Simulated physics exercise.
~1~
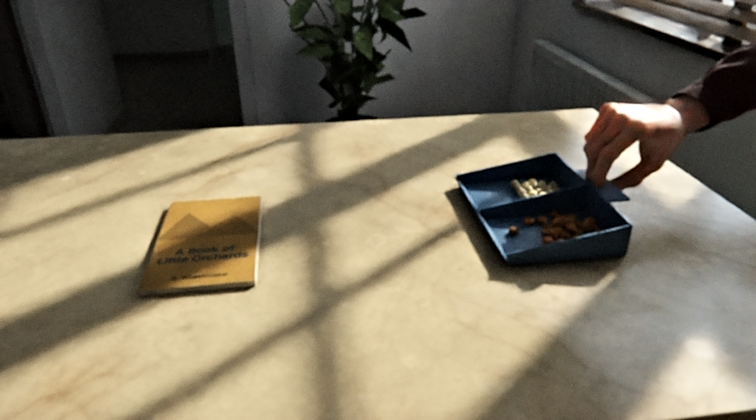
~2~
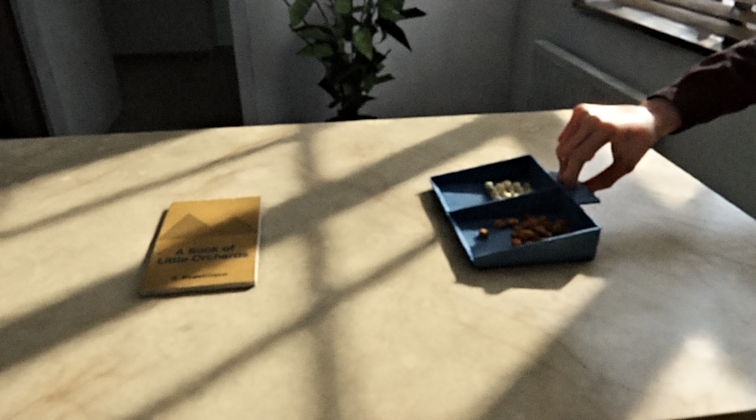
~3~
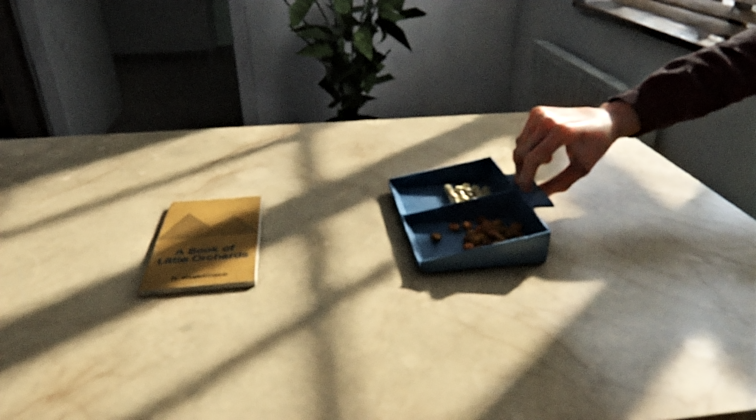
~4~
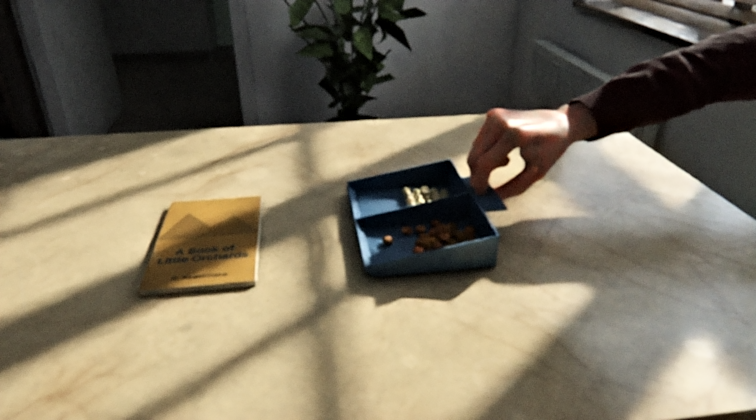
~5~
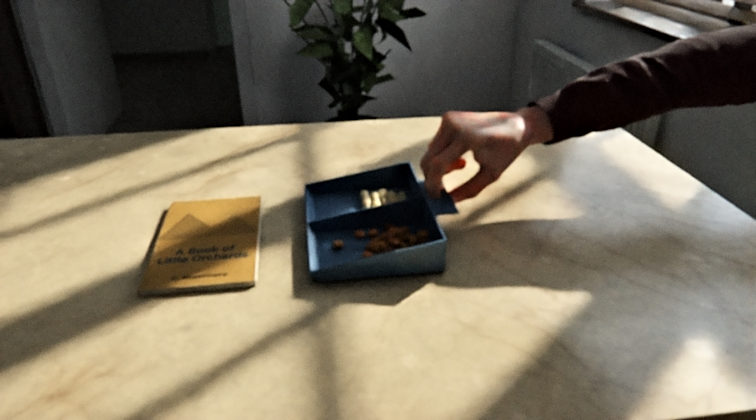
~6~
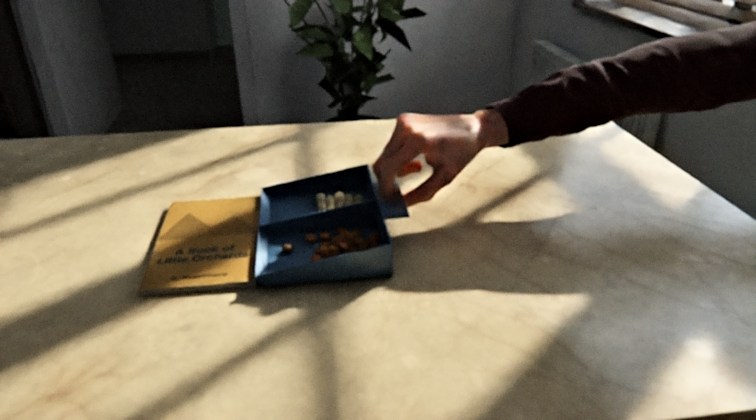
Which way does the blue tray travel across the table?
The tray moves to the left, toward the thin book.
